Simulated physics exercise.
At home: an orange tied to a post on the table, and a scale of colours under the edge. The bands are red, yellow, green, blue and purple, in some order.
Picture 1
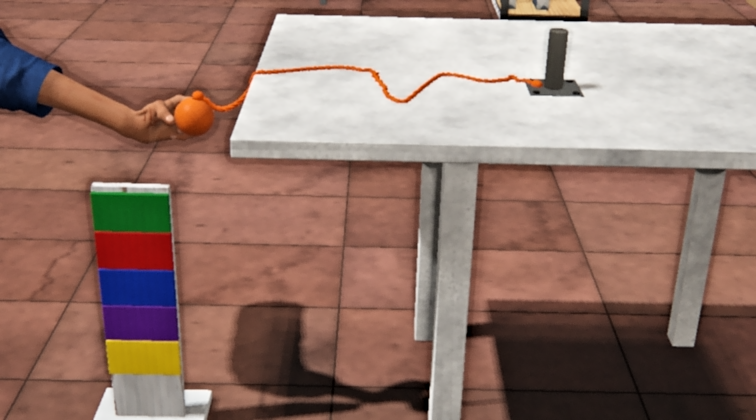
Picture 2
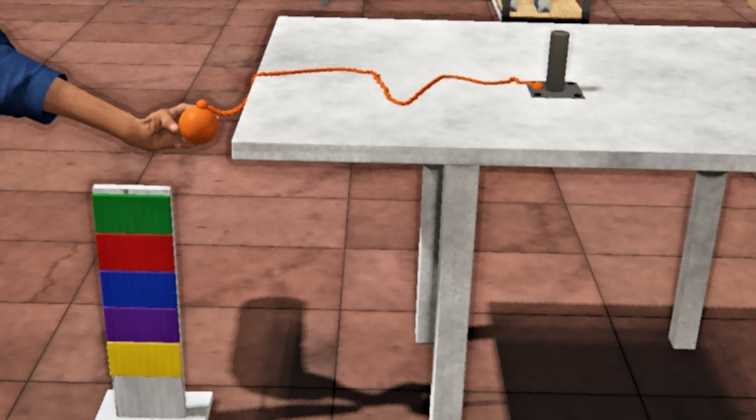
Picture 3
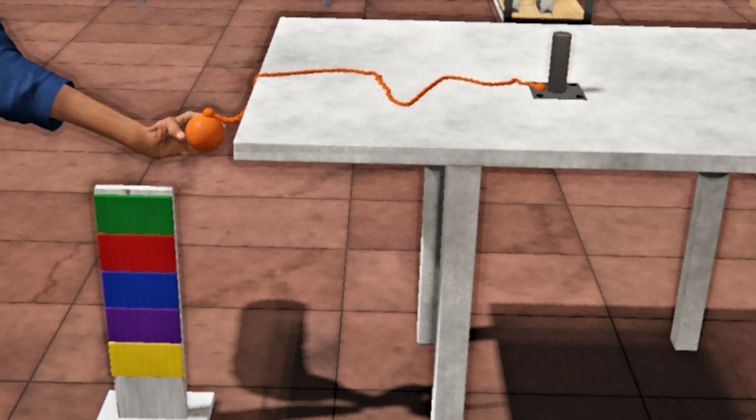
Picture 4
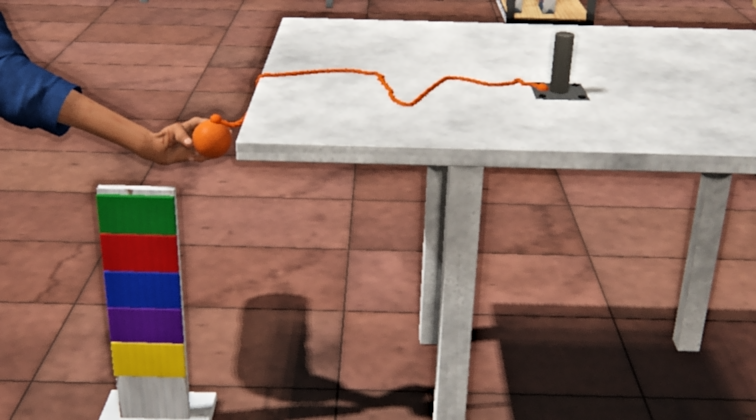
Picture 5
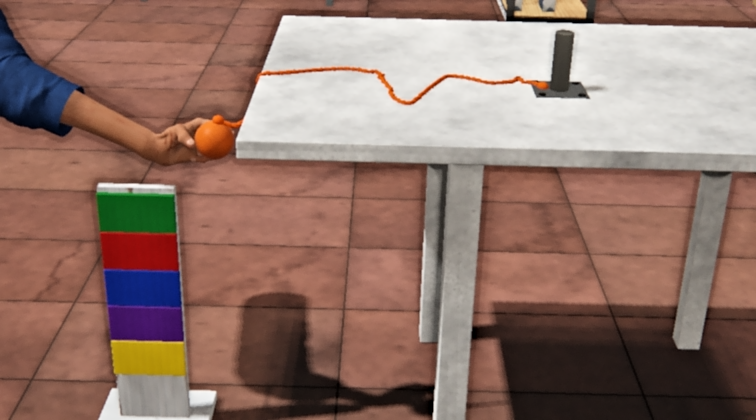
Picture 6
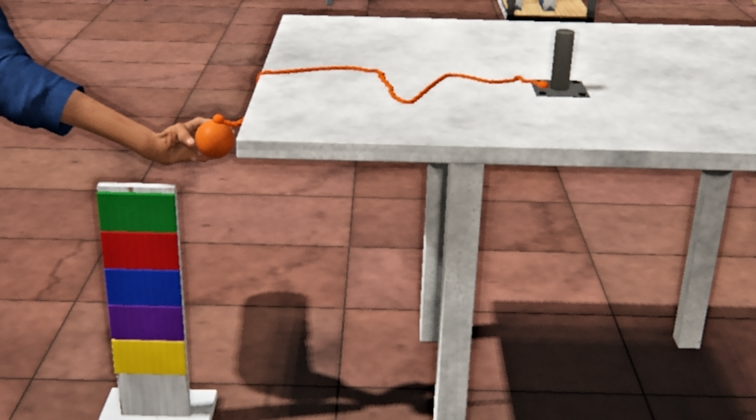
The footage shows a hand holding an orange ball tied by a slack cord to a post on a table, moving it slightly right and down toward the table's edge, beside an upright scale of coloured bands.
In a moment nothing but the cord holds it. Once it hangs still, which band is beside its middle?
The purple one.
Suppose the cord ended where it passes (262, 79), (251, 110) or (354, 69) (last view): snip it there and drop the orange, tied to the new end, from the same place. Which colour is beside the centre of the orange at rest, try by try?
Taking them in turn: Red; blue; above them all.
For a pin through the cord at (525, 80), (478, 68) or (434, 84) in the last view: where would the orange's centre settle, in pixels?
Near (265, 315), (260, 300) and (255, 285).
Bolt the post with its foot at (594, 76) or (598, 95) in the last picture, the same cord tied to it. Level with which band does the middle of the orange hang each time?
In that order: Blue; blue.
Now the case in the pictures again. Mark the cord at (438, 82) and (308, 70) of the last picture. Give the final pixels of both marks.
Near (384, 82) and (260, 202).
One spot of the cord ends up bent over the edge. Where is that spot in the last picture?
It lies at about (391, 87).
A little later, orange near (235, 317); level with purple.
Next, orange near (298, 328); level with purple.
Later still, orange near (251, 322); level with purple.
When it is over, orange near (269, 327); level with purple. The cord holds its middle at purple.
